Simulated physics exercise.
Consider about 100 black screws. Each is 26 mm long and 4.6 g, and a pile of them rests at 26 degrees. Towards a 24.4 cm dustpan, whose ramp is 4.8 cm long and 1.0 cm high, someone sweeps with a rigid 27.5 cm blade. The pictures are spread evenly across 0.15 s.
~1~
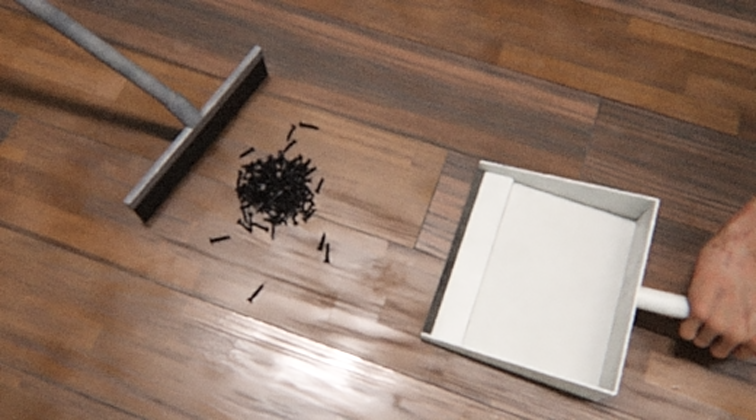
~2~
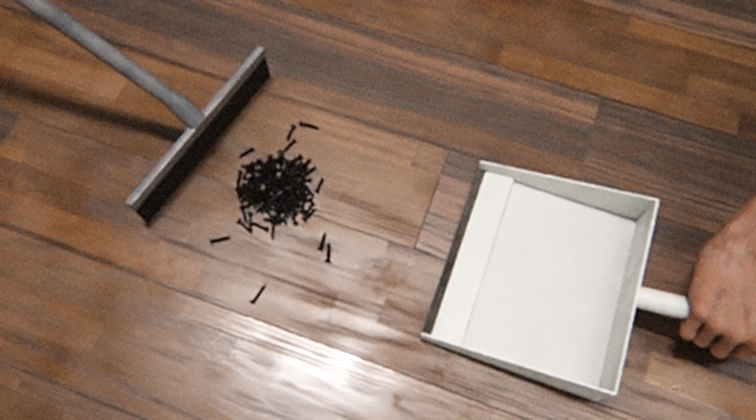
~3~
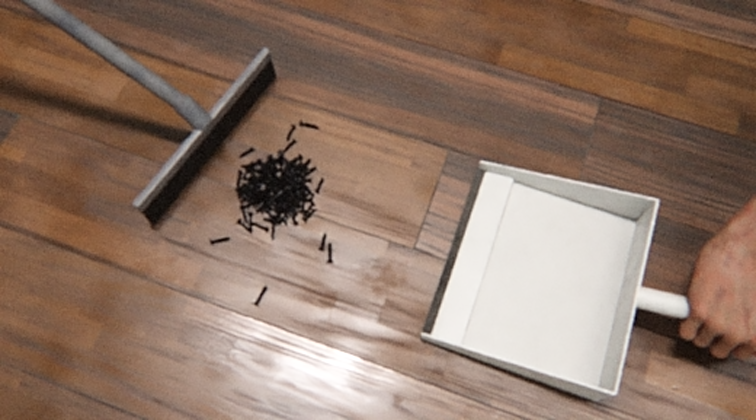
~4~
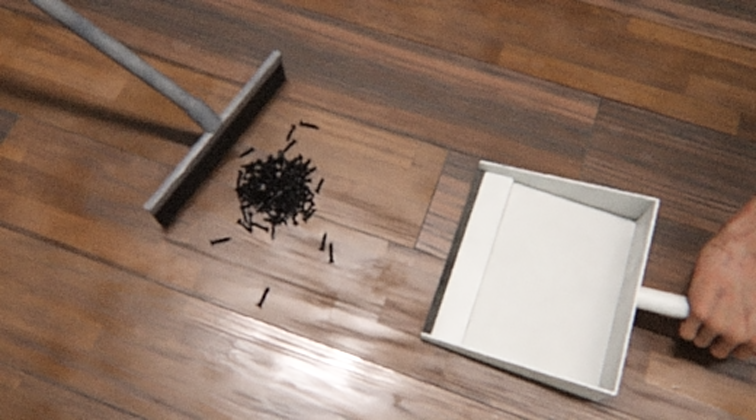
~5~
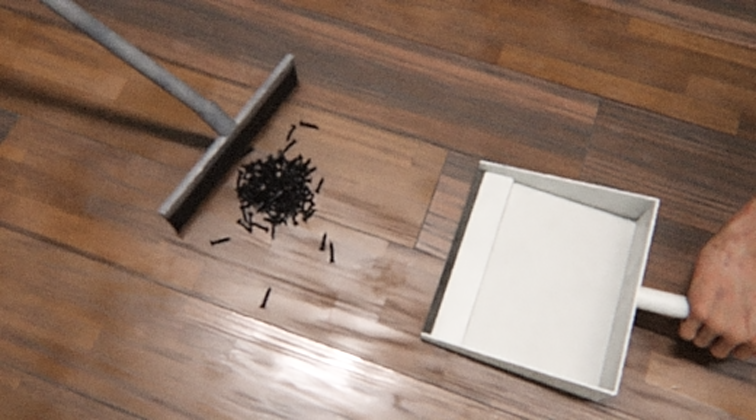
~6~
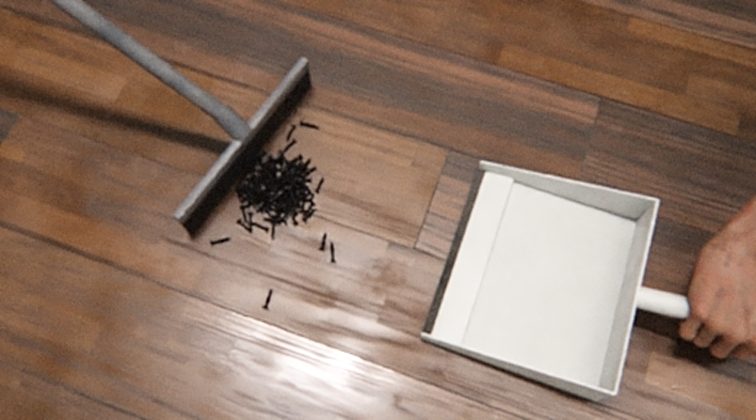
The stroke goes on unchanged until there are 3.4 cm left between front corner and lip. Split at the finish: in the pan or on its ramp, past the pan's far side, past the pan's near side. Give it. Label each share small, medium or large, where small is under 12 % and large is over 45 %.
Pan: Small. Far side: Small. Near side: Small.
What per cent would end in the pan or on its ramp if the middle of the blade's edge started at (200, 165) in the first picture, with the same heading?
The pan and its ramp would take some 5 per cent.
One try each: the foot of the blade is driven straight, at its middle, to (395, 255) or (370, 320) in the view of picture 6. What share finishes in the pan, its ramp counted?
Roughly 5 per cent for the first try and 5 per cent for the second.
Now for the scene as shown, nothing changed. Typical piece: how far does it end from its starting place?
Median: Approx. 22 cm.
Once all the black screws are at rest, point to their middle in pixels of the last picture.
Somewhere near (427, 247) in the last picture.
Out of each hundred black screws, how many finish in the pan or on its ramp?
Near 5 in every hundred.
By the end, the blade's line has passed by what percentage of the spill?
I'd say close to 0 per cent.
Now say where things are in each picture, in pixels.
The first picture shows blade from (131, 204) to (259, 54), moved 0.0 cm, 0 of the pieces shifted so far; middle of the pieces at (277, 188); pan at (548, 282).
The second picture shows blade from (134, 205) to (261, 54), moved 0.3 cm, 1 of the pieces shifted so far; middle of the pieces at (277, 188).
The third picture shows blade from (140, 207) to (267, 56), moved 1.2 cm, 1 of the pieces shifted so far; middle of the pieces at (277, 188).
The fourth picture shows blade from (151, 210) to (278, 58), moved 2.8 cm, 2 of the pieces shifted so far; middle of the pieces at (277, 188).
The fifth picture shows blade from (166, 214) to (291, 62), moved 4.7 cm, 2 of the pieces shifted so far; middle of the pieces at (277, 188).
The sixth picture shows blade from (181, 218) to (305, 65), moved 6.7 cm, 3 of the pieces shifted so far; middle of the pieces at (277, 188); pan at (548, 282).
Then, 0.19 s after the last picture, middle of the blade 18 cm from the lip; 0 % over the lip, far side 0 %, near side 0 %.
Then, 0.31 s after the last picture, middle of the blade 10 cm from the lip; 0 % over the lip, far side 0 %, near side 0 %.
Then, 0.56 s after the last picture, middle of the blade 6 cm from the lip; 5 % over the lip, far side 0 %, near side 5 %.
In the end, pan 5 %, far side 0 %, near side 5 %, in front of the lip or behind the blade 95 %.
